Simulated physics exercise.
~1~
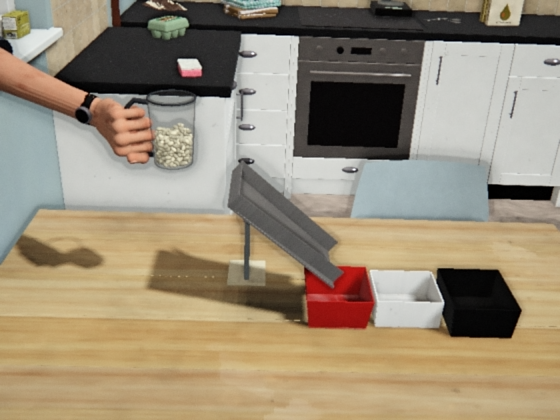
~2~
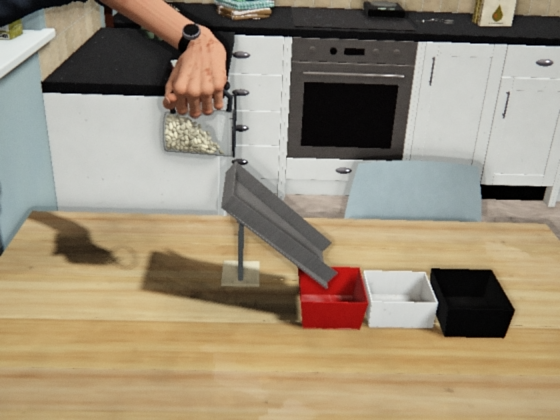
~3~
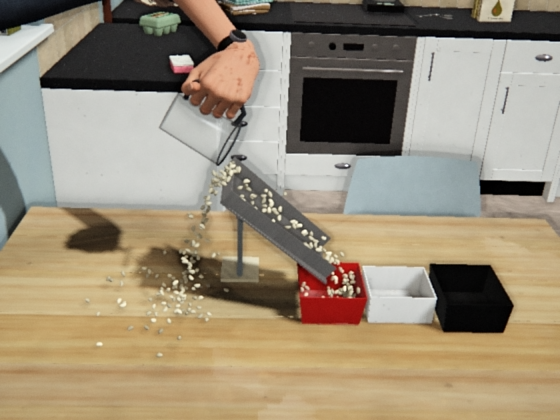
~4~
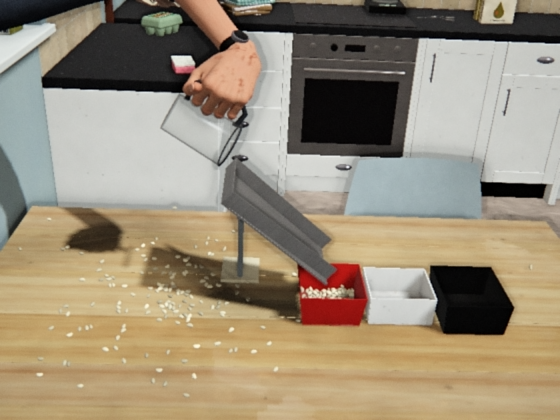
White beans spilling from a cup tipped by a hand, some sliding down a chute into a red tin, others scattering across the table.
